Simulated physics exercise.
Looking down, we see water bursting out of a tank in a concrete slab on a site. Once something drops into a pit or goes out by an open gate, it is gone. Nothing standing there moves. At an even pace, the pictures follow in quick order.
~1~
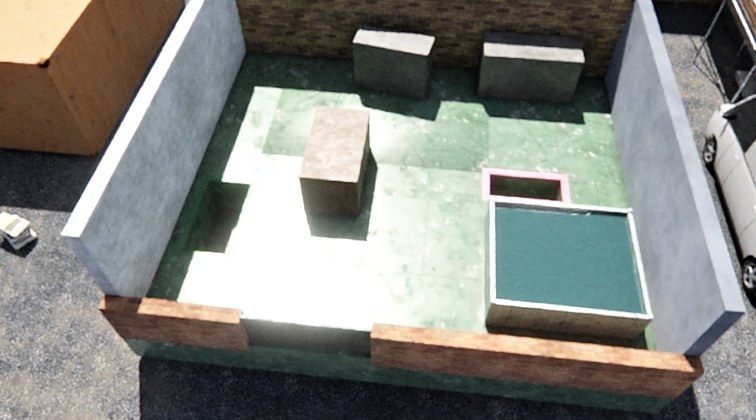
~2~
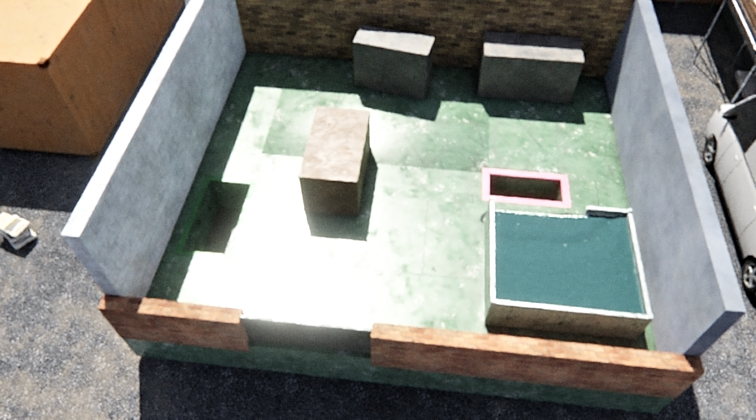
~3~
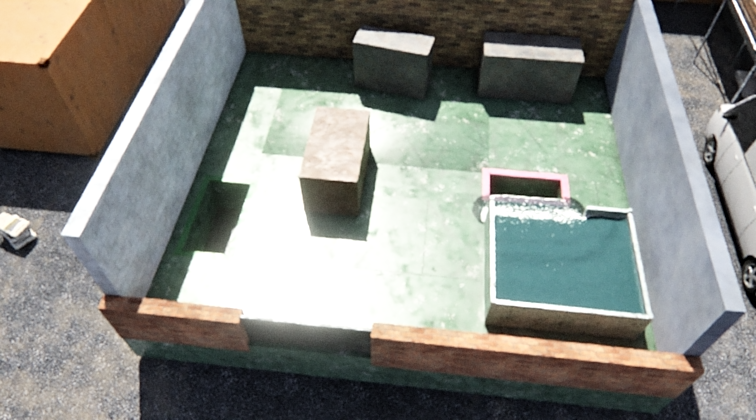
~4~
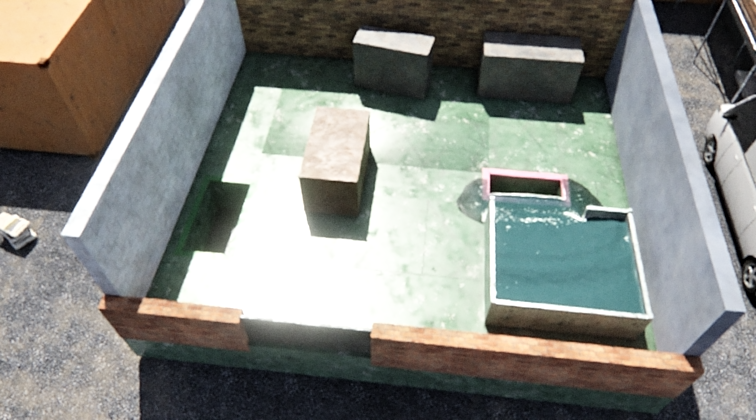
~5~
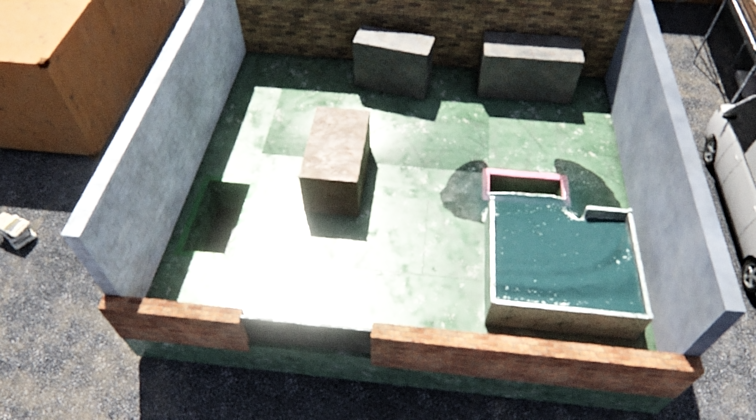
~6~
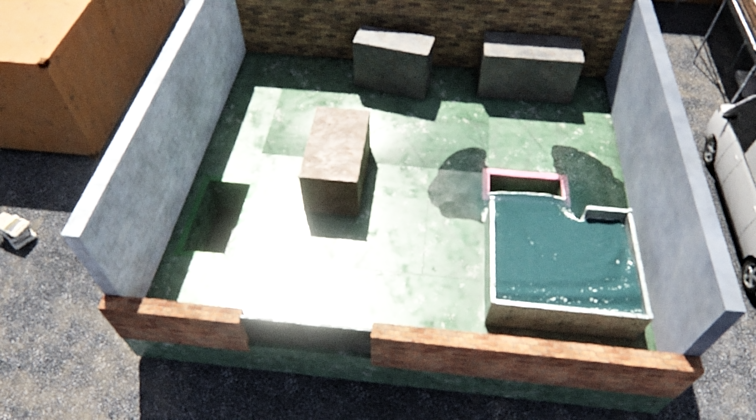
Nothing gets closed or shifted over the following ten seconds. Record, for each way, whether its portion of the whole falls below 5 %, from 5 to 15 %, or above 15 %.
In order: The gate pulls in barely a drop - beneath five per cent; the pink pit pulls in a good deal - past fifteen per cent; the green pit pulls in barely a drop - beneath five per cent.
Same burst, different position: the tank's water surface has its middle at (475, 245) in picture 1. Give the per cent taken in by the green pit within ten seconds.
The green pit gets 10 per cent.
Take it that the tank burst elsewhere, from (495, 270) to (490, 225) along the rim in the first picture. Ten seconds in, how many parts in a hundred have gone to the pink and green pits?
In percent: Pink 0, green 40.
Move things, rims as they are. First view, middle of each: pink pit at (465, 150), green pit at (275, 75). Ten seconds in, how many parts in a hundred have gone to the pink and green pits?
Pink share 35%, green share 8%.
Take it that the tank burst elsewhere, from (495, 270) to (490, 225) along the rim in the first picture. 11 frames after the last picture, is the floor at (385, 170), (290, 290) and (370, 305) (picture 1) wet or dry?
Well, the first is hit by the spill, the next hit by the spill, the last hit by the spill.
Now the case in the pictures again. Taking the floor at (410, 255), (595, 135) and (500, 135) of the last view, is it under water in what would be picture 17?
Taking them as listed, I'd call them high and dry, soaked through and high and dry.
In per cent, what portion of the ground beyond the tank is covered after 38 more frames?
My best guess is some 25 %.
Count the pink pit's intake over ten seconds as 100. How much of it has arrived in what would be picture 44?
Approximately 90 per cent.
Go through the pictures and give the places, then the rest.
The first picture shows still water in the open tank at (564, 256).
In the second picture, water pours out on the open tank's far side and has run to a hidden place.
In the third picture, water pours out on the open tank's far side and has run to (576, 205).
In the fourth picture, the front is at (574, 185), out from the gap on the open tank's far side.
In the fifth picture, water pours out on the open tank's far side and has run to (568, 164).
In the sixth picture, the front is at (570, 150), out from the gap on the open tank's far side.
A moment on, water covers 15 % of the floor; the gate 0 %, the pink pit 24 %, the green pit 0 %.
Next, water covers 20 % of the floor; the gate 0 %, the pink pit 39 %, the green pit 0 %.
Then, water covers 25 % of the floor; the gate 0 %, the pink pit 52 %, the green pit 0 %.
Later, water covers 25 % of the floor; the gate 0 %, the pink pit 64 %, the green pit 0 %.
In the end, water covers 45 % of the floor; the gate 0 %, the pink pit 73 %, the green pit 0 %.
